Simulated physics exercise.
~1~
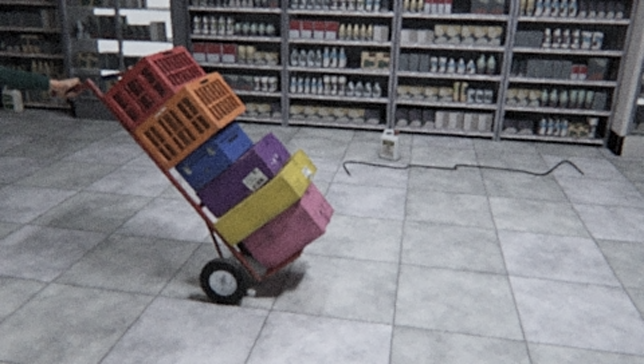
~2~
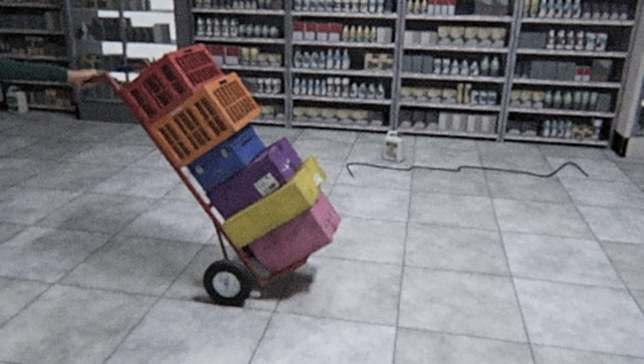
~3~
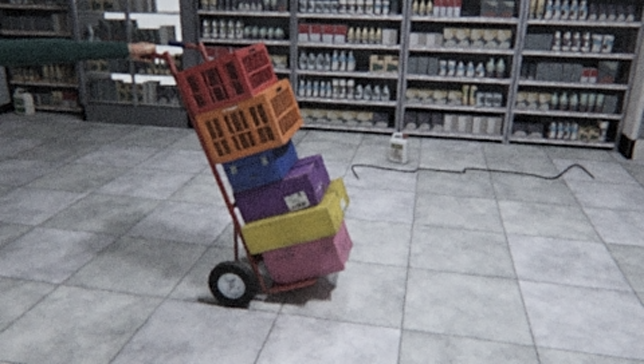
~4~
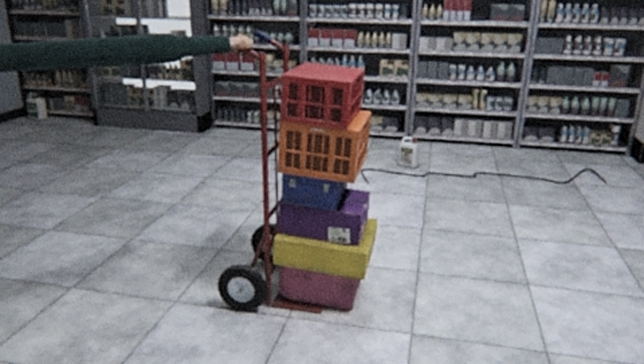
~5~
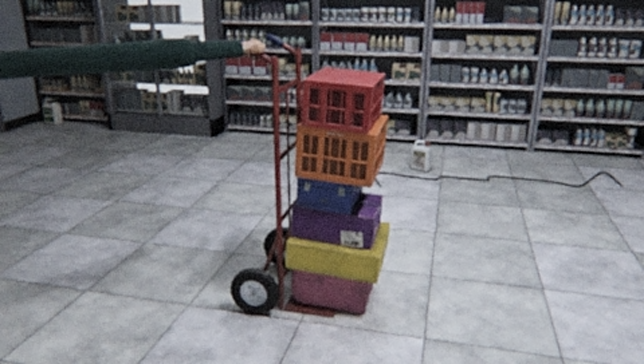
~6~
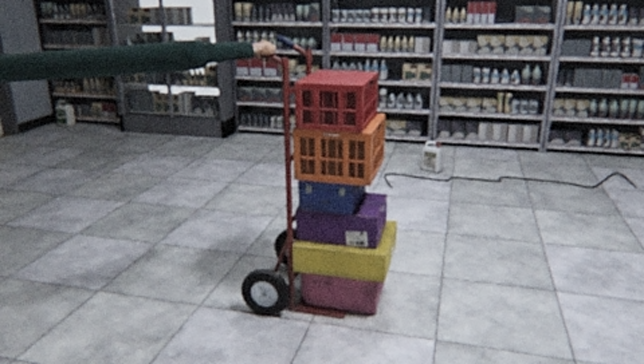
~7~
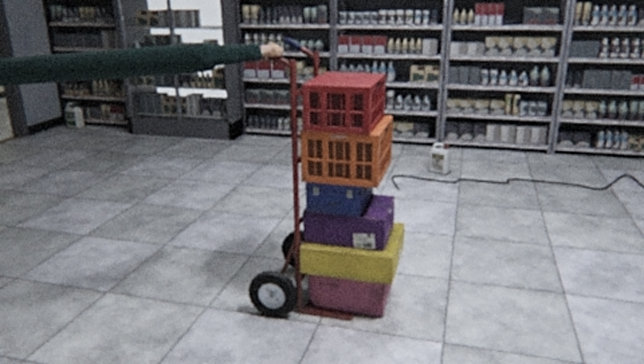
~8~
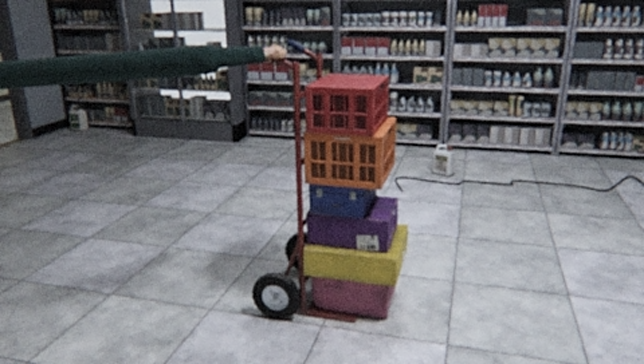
A red two-wheeled hand truck, tilted back to the left, carries a leaning stack across a tiled floor in front of stocked shelves. From the top sit a red crate, an orange crate, a blue toolbox, a purple parcel, a yellow parcel and a pink box. A green-sleeved arm at the left grips the handle and swings the truck up to the right until it stands upright. The stack straightens with it, and the view drifts slightly left. The hand stays on the handle as everything settles, with all six items still piled on the truck.
